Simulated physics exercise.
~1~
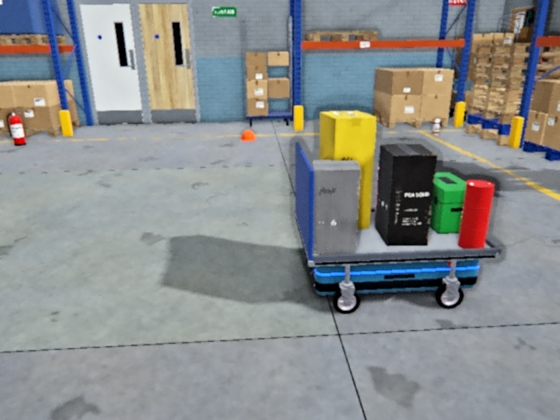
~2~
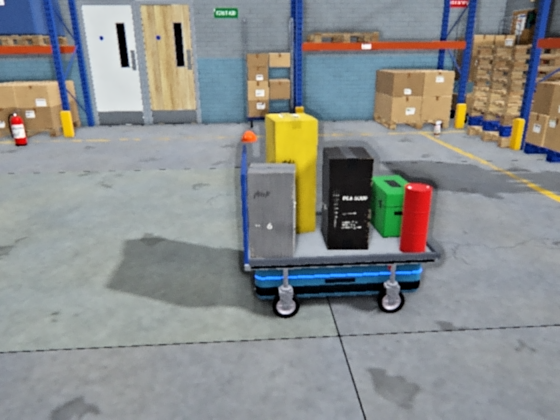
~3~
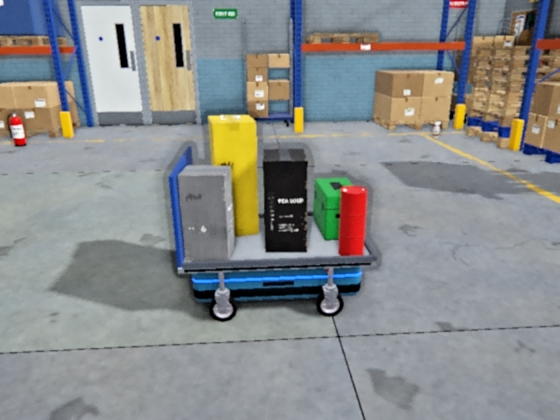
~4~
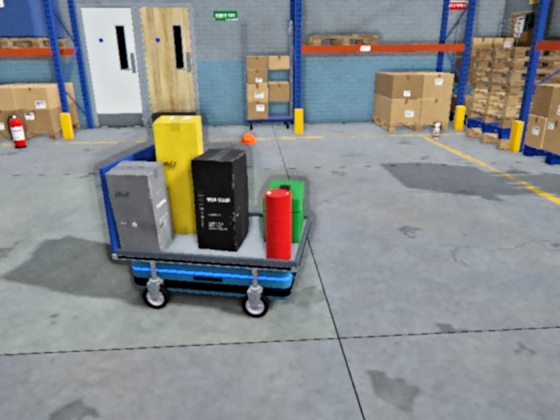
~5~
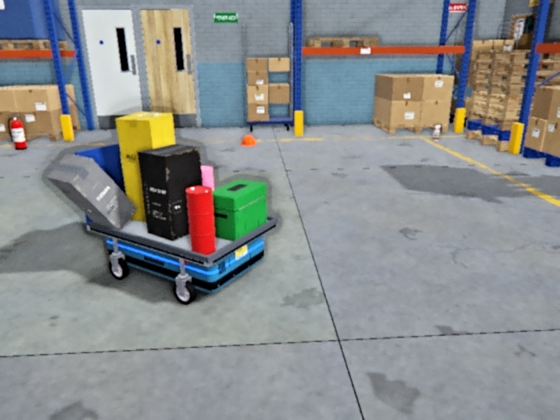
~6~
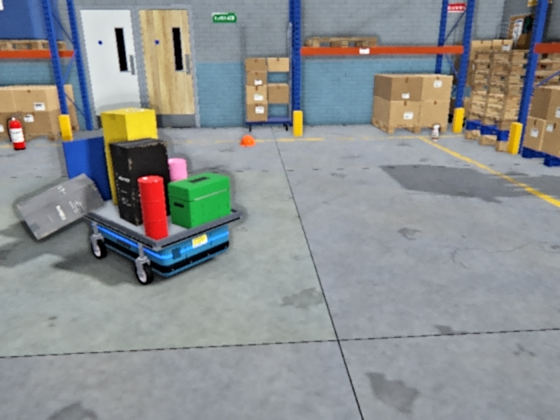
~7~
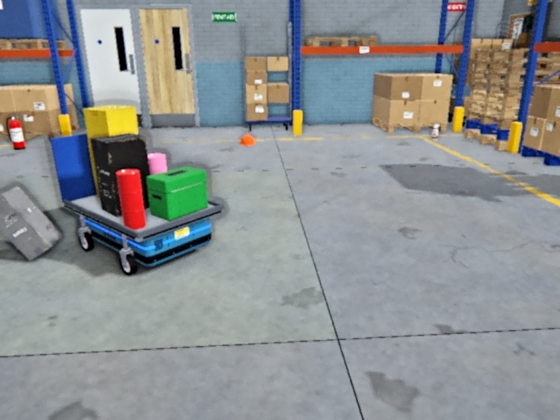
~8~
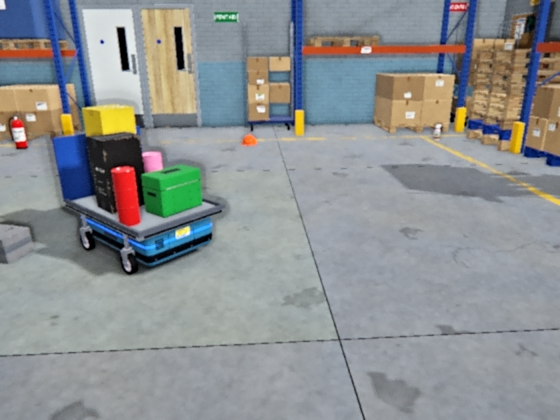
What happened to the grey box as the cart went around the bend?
It leaned over, toppled off the side of the cart and ended up lying on the floor to the left.
